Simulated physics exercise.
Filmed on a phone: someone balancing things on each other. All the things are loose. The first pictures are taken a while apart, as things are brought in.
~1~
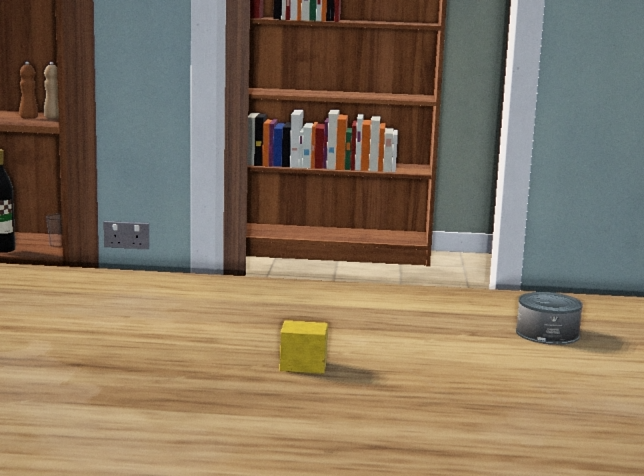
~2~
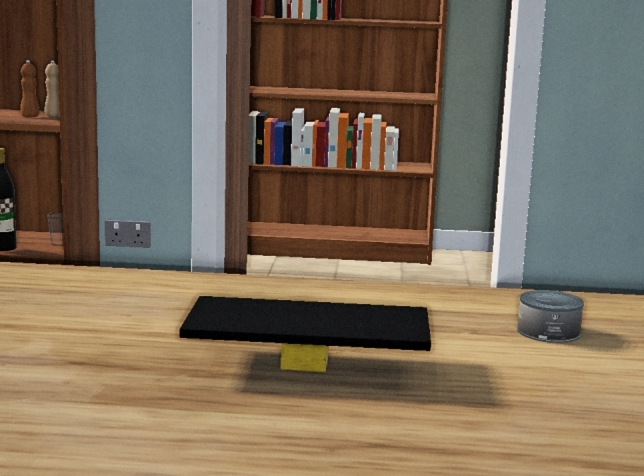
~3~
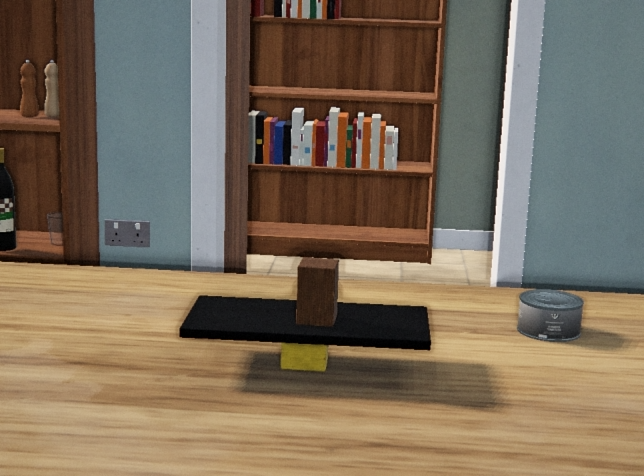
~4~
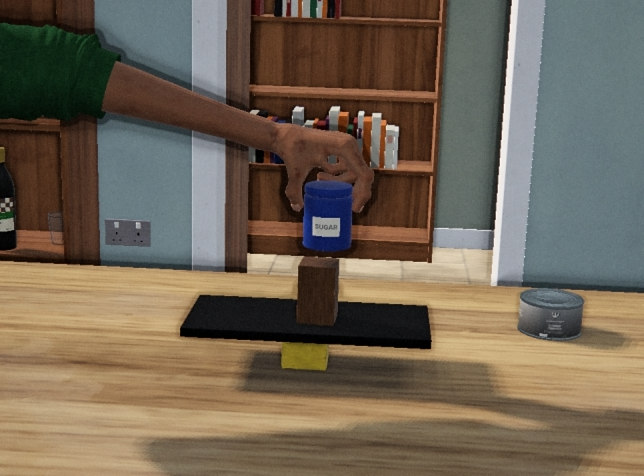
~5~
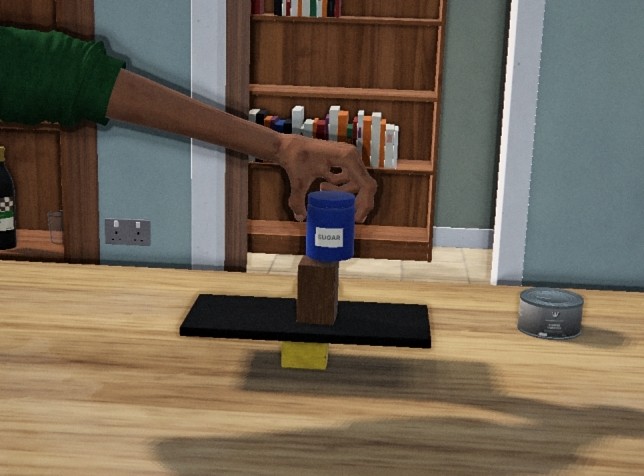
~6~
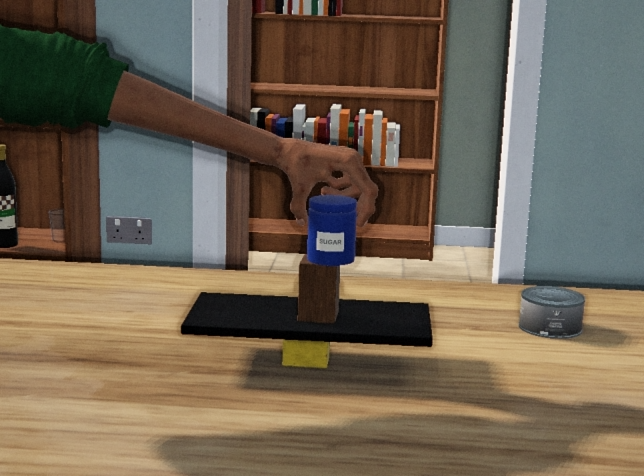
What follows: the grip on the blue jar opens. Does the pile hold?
In the end the pile holds.
Then, 0.90 s on from there, no change.
Then, 2.00 s on from there, blue jar resting near (333, 231).
In the end, all 5 unmoved. At the end, from the last picture's camera, blue jar near (333, 231). The pile keeps its balance.
